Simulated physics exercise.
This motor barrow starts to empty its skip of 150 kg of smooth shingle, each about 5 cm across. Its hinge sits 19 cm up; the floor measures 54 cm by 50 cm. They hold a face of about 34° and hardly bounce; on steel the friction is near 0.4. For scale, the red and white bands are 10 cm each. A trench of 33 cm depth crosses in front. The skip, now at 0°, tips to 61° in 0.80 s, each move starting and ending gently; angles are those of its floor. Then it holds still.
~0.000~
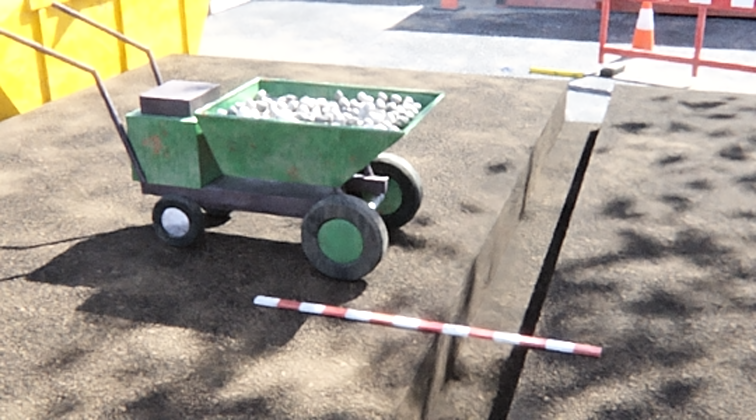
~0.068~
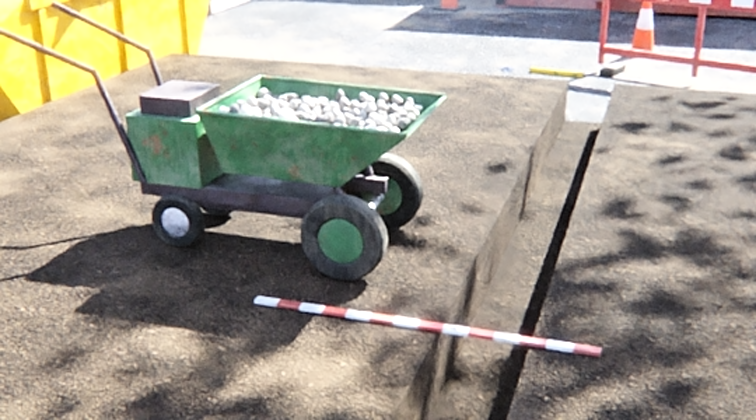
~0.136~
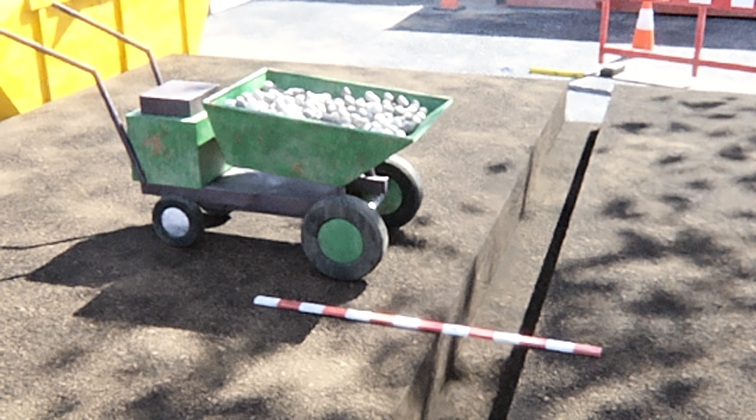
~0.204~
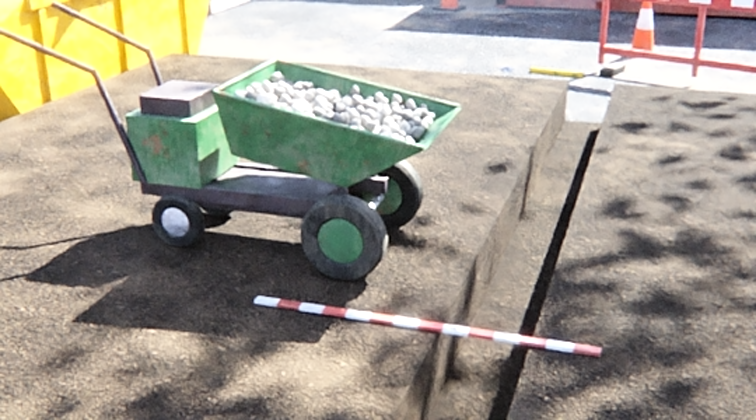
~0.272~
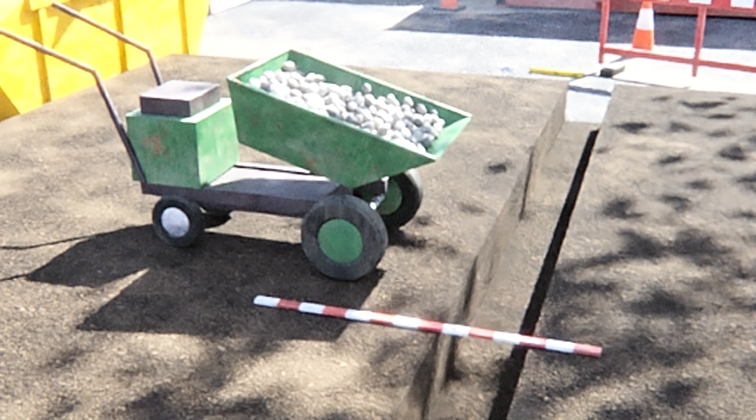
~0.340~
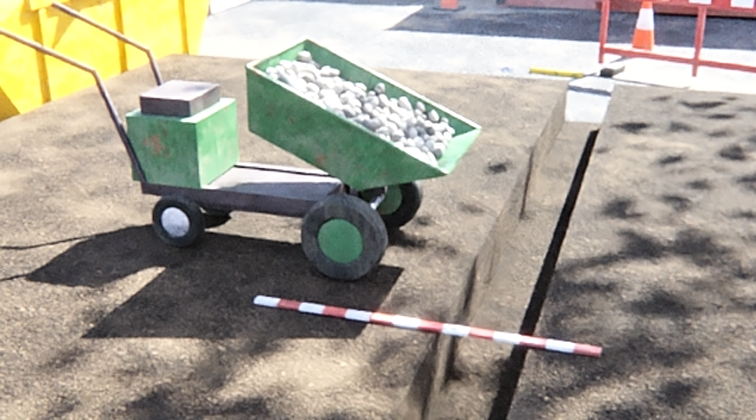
On a patch of bare ground beside a narrow trench, a green motor barrow stood still while its skip of pale, rounded stones gently rose at the back and tilted forward to the right.
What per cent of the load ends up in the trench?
Roughly 71 per cent ends in the trench.
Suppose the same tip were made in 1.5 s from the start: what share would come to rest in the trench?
It would be near 80 per cent.
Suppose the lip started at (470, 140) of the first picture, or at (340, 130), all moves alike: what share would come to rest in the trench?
About 15 and 85 per cent.
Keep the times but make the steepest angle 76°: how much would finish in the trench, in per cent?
In that case some 90 per cent.
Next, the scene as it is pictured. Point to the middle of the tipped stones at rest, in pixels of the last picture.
Near (530, 316).
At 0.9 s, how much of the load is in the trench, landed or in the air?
About 25 per cent by then.
After 0.6 s the floor is at 51°; 100 % in the skip; the foremost stones are at (476, 205).
After 0.9 s the floor is at 61°; 75 % in the skip, 25 % in the trench, 1 % past the trench; the foremost stones are at (555, 270).
After 1.2 s the floor is at 61°; 23 % in the skip, 50 % in the trench, 27 % past the trench; the foremost stones are at (695, 291).
After 3.2 s the floor is at 61°; 0 % in the skip, 71 % in the trench, 29 % past the trench; the foremost stones are past the picture's edge.
